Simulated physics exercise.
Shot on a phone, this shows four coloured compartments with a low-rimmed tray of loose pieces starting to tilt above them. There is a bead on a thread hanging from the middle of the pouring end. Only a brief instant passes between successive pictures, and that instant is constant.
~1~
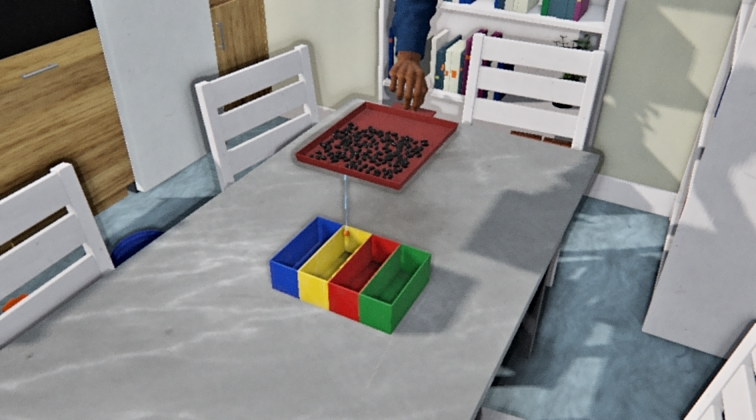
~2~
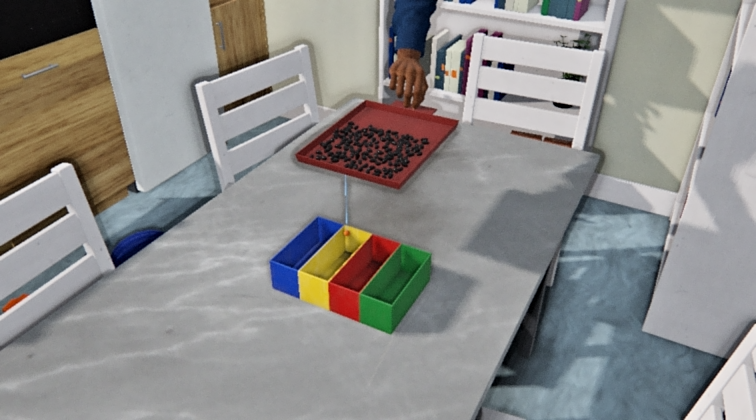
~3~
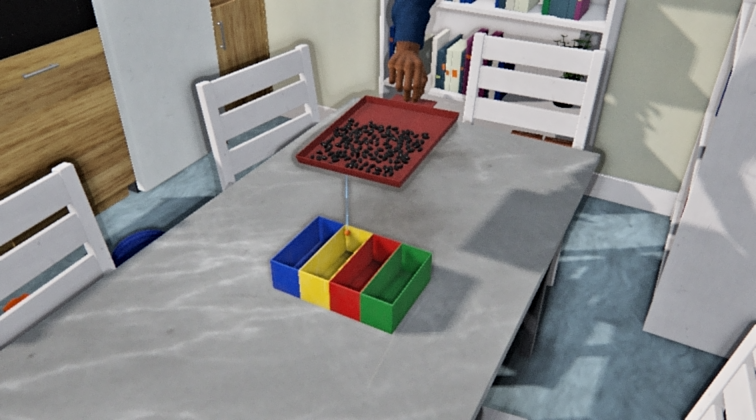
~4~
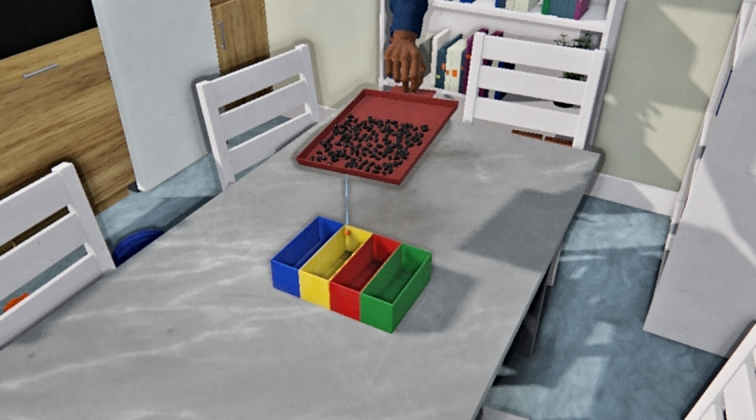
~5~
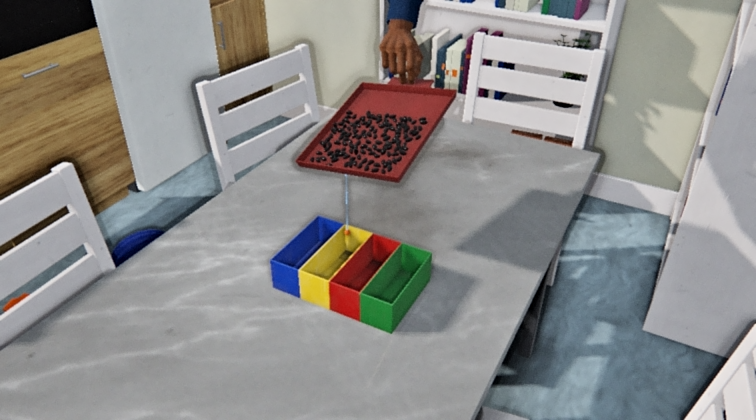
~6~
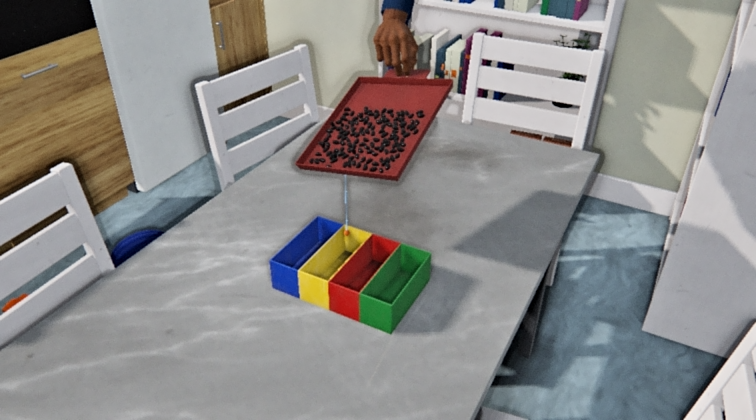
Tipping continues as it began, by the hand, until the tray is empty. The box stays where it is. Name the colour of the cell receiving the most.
That is the blue one.
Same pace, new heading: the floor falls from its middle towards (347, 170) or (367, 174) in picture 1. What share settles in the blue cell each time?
30 % and 10 %, roughly.
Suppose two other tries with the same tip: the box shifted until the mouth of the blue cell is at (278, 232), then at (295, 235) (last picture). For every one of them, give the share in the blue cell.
Trial 1 30%, trial 2 50%.
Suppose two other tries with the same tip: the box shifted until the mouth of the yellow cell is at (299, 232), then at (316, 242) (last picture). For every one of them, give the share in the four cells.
Try 1: Some 100 %; try 2: Some 90 %.
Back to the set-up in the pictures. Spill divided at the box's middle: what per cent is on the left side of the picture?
Estimate: About 100 percent.
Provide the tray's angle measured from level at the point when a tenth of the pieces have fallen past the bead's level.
The tilt is near 110° by then.
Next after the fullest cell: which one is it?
Second place goes to yellow.
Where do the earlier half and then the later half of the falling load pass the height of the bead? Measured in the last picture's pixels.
First part (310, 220), rest (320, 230).
Just after the last frame, tray tipped steeply; almost all on the tray; just a few falling or outside the box.
A moment on, tray tipped past a quarter turn; almost all on the tray; just a few in the yellow cell; about a tenth falling or outside the box.
Further on, tray tipped past a quarter turn; roughly half in the blue cell; about a tenth in the yellow cell; roughly a third falling or outside the box.
When it is over, tray tipped past a quarter turn; roughly half in the blue cell; about a tenth in the yellow cell; not one in the green cell; not one in the red cell; roughly a third outside the box.
